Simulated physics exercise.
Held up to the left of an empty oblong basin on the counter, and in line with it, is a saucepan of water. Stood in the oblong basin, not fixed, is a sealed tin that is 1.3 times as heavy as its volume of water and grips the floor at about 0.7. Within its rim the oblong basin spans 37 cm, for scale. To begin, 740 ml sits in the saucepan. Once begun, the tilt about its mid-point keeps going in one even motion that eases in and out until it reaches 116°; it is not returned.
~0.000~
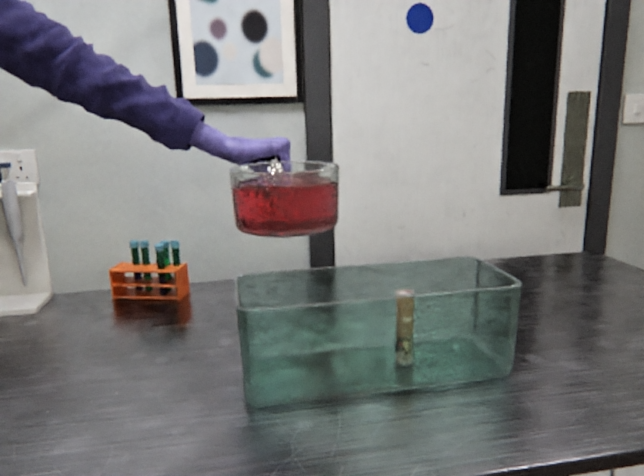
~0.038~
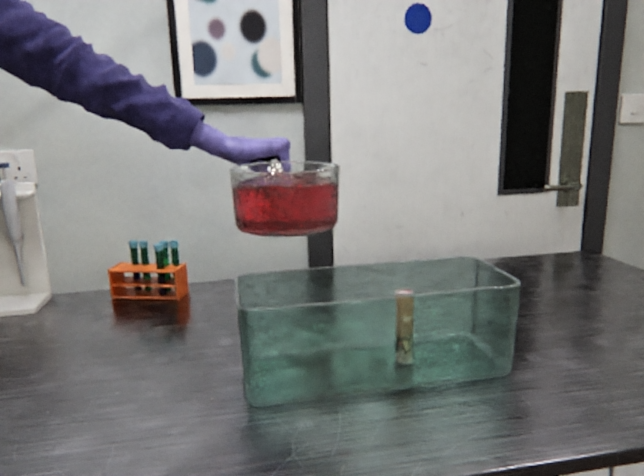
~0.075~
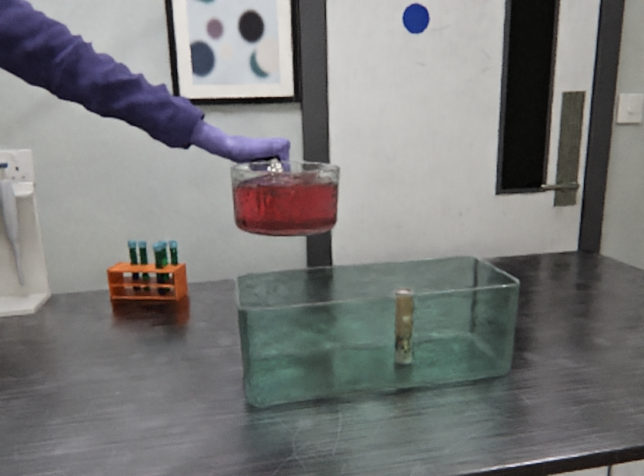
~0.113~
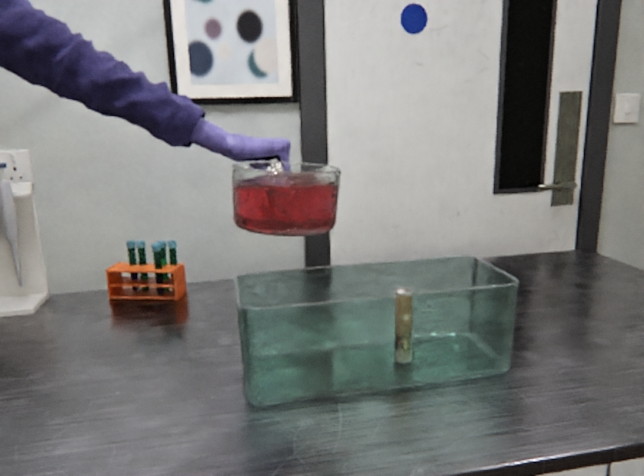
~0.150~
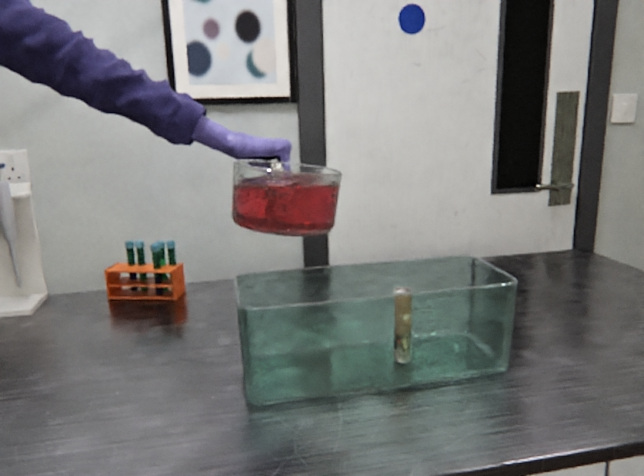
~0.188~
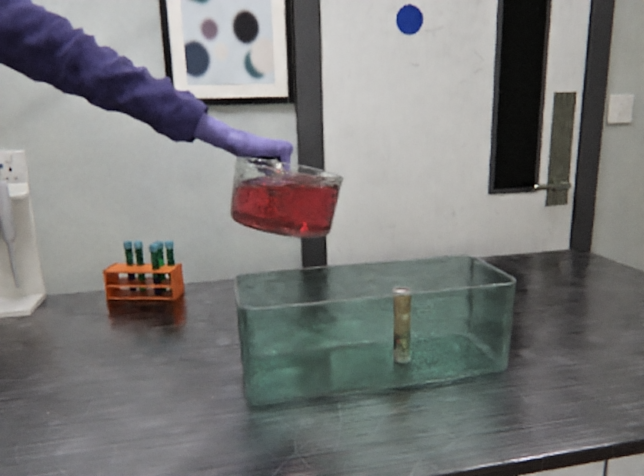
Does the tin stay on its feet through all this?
Most probably it will lose its balance.
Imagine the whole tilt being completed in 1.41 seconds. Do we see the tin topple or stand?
Then it tips over.
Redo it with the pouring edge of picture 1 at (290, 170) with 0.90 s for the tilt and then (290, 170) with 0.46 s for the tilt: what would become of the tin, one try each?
Run one: It does not tip. Run two: It does not tip.
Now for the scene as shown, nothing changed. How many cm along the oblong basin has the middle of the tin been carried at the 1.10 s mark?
Around 4 centimetres.
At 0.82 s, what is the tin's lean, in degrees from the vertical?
It sits at roughly 5°.
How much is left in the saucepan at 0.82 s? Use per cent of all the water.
Around 6 in a hundred is still there.
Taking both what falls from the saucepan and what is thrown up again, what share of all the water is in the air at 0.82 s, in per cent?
In-air share: About 6 %.
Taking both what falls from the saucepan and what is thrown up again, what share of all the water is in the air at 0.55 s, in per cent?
Near 34 in a hundred.
Then, 0.55 s in, the tilt is 78° and 53 per cent is still to pour; the tin stands where it began.
Then, 0.82 s in, the tilt is 114° and 6 per cent is still to pour; the tin leans 5°.
Then, 1.10 s in, the tilt is 116° and 0 per cent is still to pour; the tin leans 36°.
Then, 1.40 s in, the tilt is 116° and 0 per cent is still to pour; the tin lies on its side.
Finally, the tin lies on its side.
